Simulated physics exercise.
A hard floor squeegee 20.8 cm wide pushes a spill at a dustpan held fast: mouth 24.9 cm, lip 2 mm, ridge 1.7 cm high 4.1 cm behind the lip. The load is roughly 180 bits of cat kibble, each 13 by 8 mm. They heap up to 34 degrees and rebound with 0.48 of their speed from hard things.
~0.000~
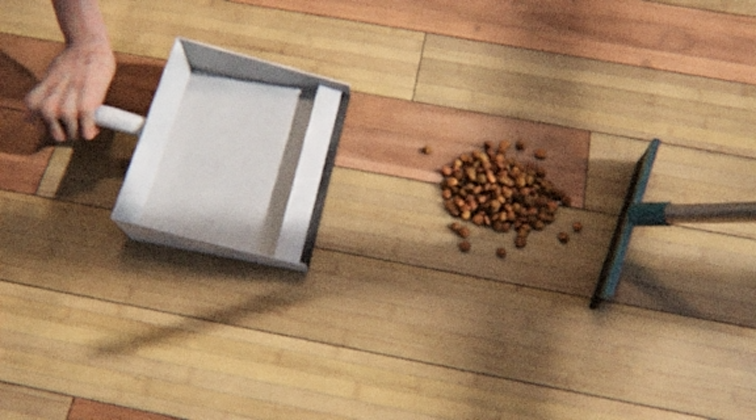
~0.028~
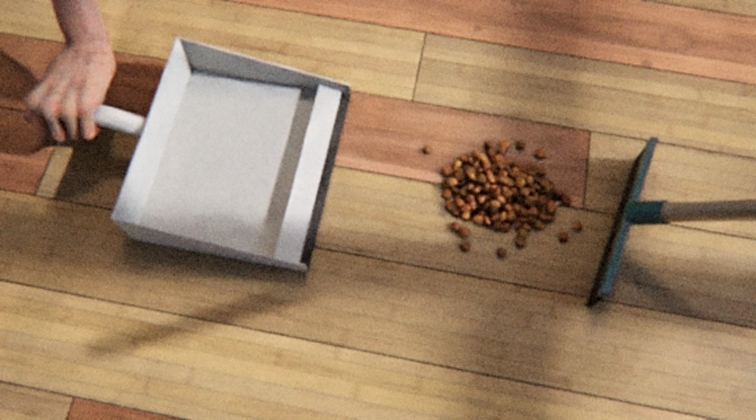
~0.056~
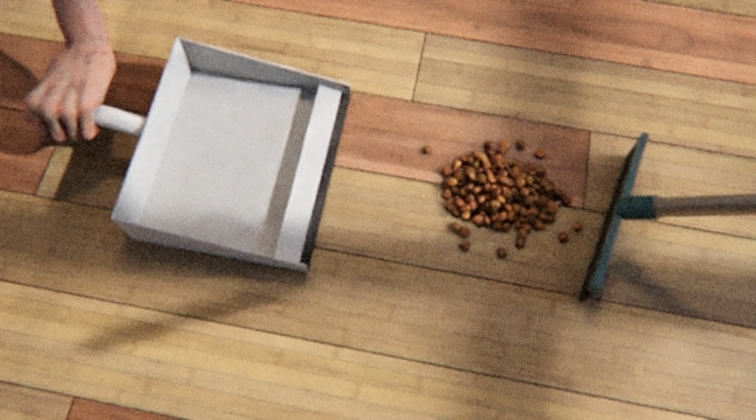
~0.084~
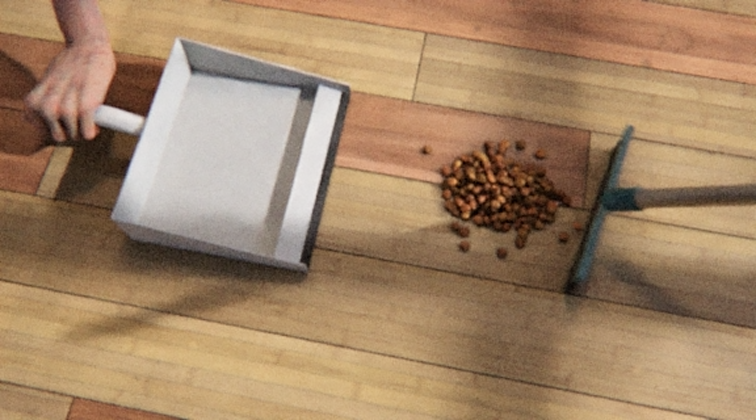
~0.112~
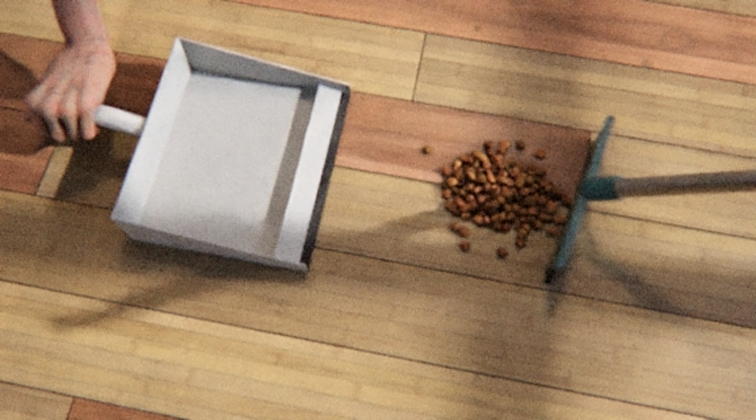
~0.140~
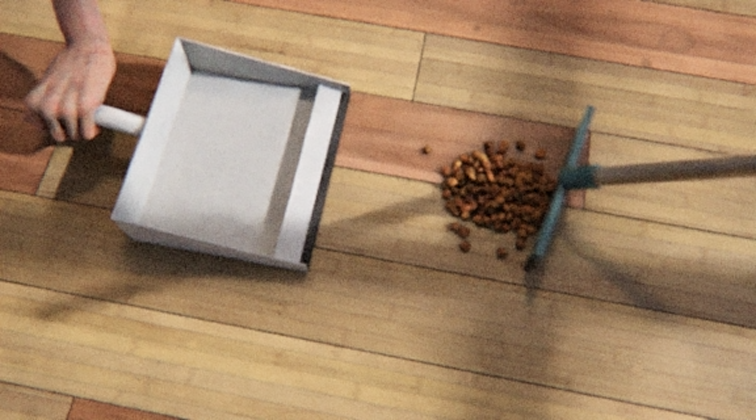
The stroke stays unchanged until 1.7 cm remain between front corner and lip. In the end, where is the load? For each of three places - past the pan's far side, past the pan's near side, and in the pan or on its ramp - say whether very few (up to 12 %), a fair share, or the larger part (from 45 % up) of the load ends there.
Past the pan's far side: A fair share, past the pan's near side: Very few, in the pan or on its ramp: A fair share.
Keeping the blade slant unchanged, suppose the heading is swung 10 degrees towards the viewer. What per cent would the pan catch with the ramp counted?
It comes to roughly 30 in a hundred.
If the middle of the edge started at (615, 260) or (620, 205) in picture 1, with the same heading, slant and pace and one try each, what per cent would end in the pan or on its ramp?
The two tries give about 30 % and about 20 %.
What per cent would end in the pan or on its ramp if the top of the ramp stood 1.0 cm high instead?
Estimate: About 30 in a hundred.
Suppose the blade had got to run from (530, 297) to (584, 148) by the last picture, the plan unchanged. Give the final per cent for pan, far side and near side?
Final per cent - pan 15, far 5, near 0.
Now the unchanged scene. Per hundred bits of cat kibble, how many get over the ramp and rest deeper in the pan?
About 5 %.
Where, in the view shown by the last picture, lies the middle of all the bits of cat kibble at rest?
Near (347, 110).
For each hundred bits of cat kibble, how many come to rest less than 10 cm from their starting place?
Around 0 per cent, give or take.
After 0.28 s, middle of the blade 16 cm from the lip; 0 % over the lip, far side 5 %, near side 0 %.
After 0.38 s, middle of the blade 7 cm from the lip; 0 % over the lip, far side 20 %, near side 0 %.
After 0.61 s, middle of the blade 4 cm from the lip; 25 % over the lip, far side 35 %, near side 0 %.
By 1.2 s all is still; far side 35 %, near side 0 %, pan 25 %, in front of the lip or behind the blade 40 %.
